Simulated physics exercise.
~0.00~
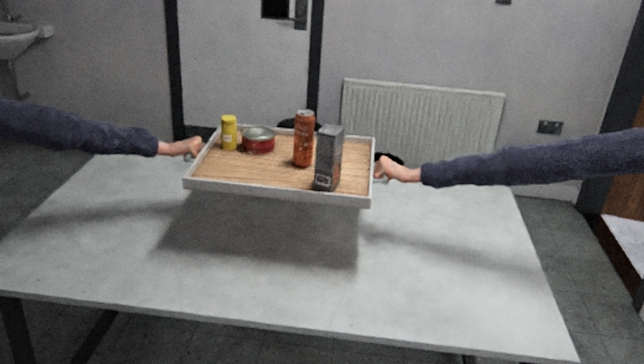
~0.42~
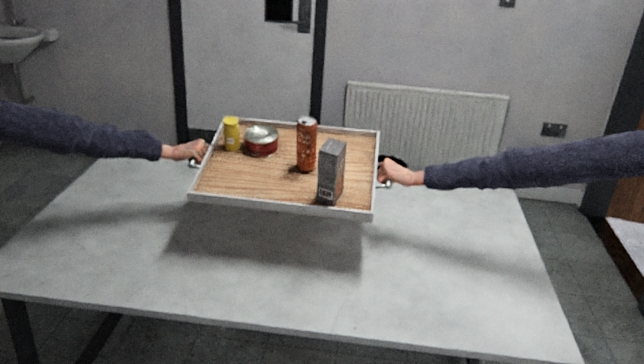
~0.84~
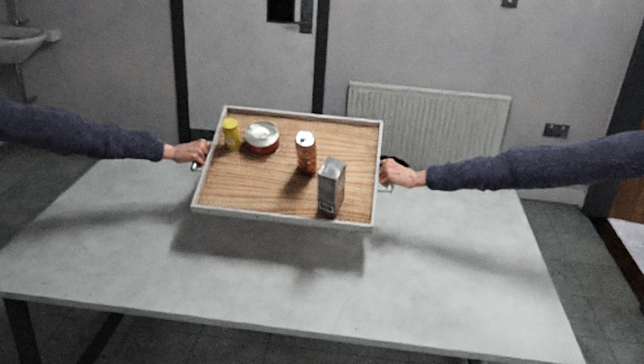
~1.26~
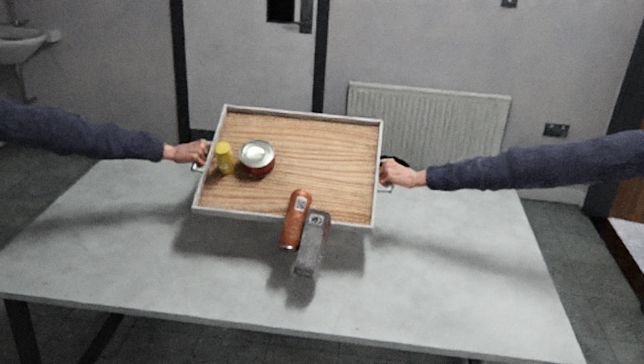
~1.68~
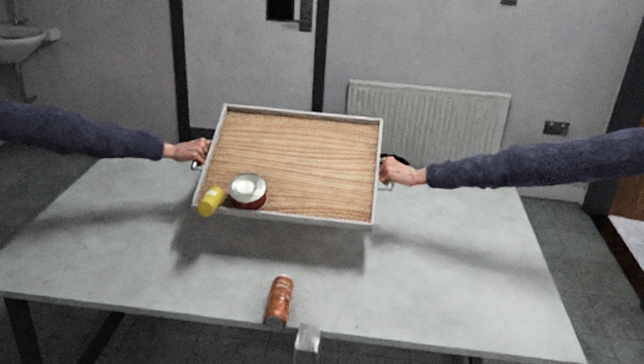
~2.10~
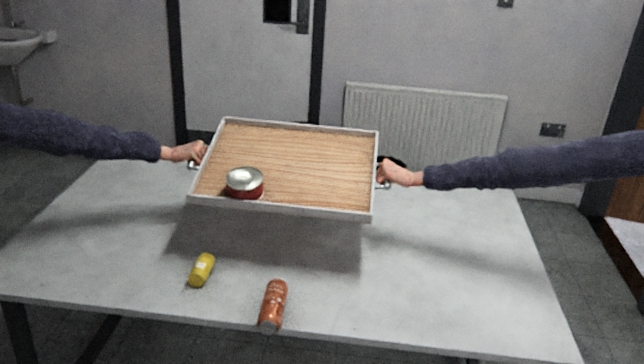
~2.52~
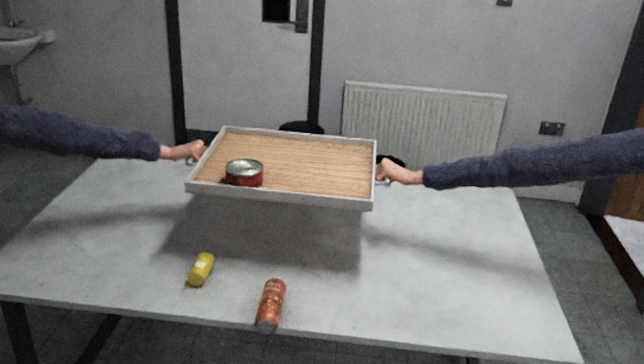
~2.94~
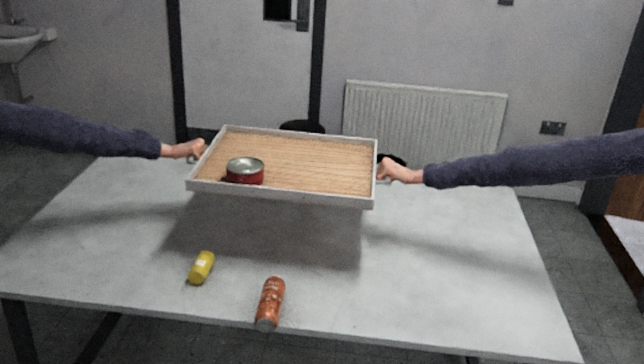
Two hands tipping a wooden tray forward, spilling a carton, orange can and yellow shaker, then levelling it with the red tub aboard.
